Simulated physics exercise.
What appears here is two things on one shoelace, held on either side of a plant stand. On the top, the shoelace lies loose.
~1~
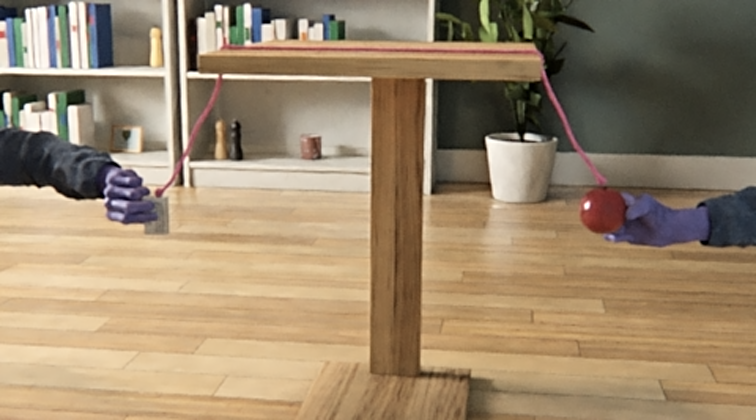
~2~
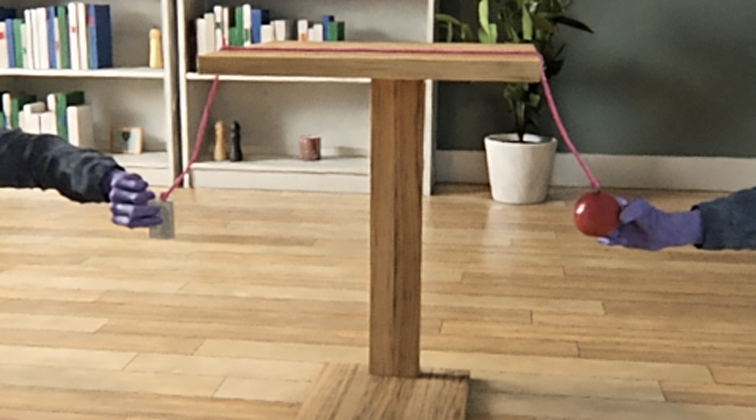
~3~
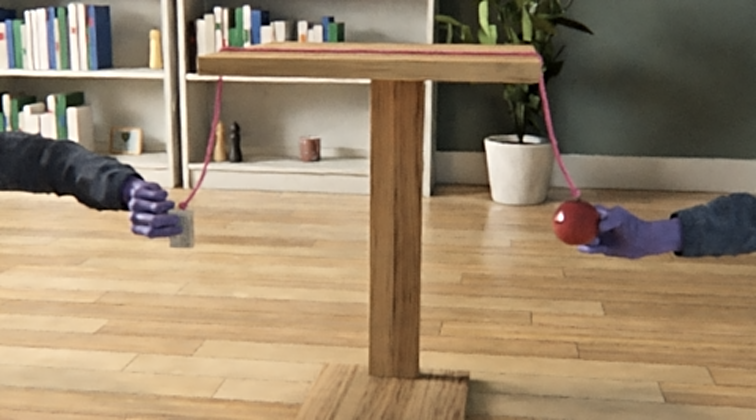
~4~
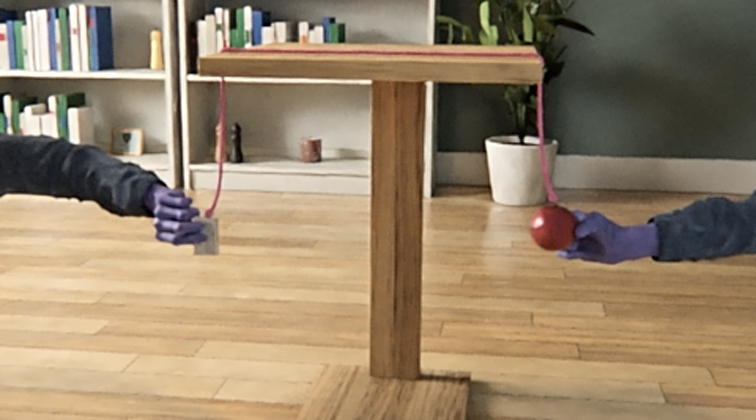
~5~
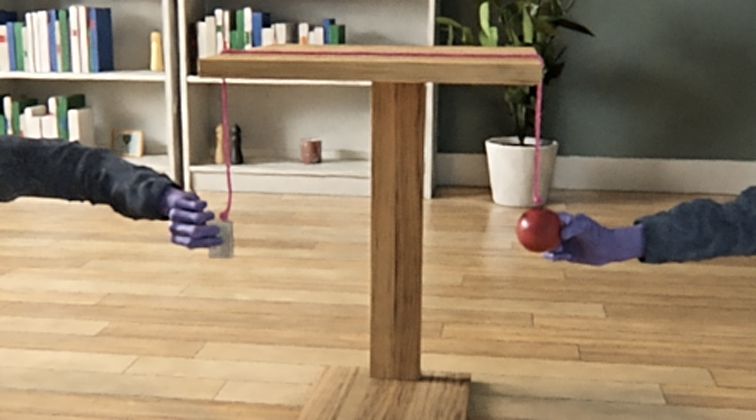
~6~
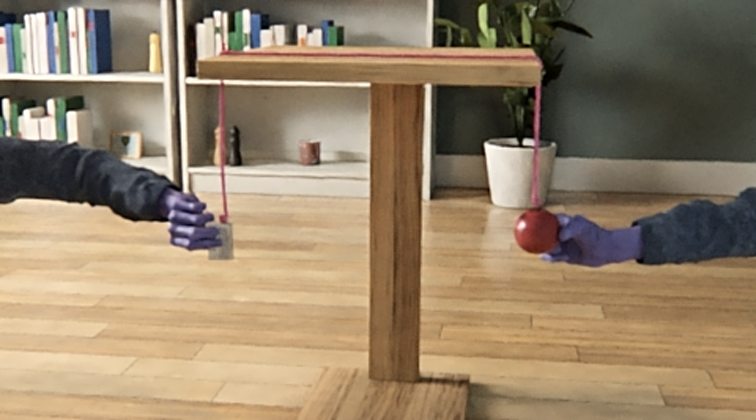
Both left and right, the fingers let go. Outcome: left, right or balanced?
It's going to shift to the right after release.
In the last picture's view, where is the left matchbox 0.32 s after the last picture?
It should be close to (225, 111).
Then, 0.32 s after the last picture, left matchbox higher near (225, 111); right apple lower near (530, 364).
Then, 0.62 s after the last picture, left matchbox pulled up onto the top; right apple down on the floor.
Then, 0.92 s after the last picture, left matchbox down on the floor; right apple down on the floor.
At rest, left matchbox down on the floor; right apple down on the floor. The shoelace slides rightwards.
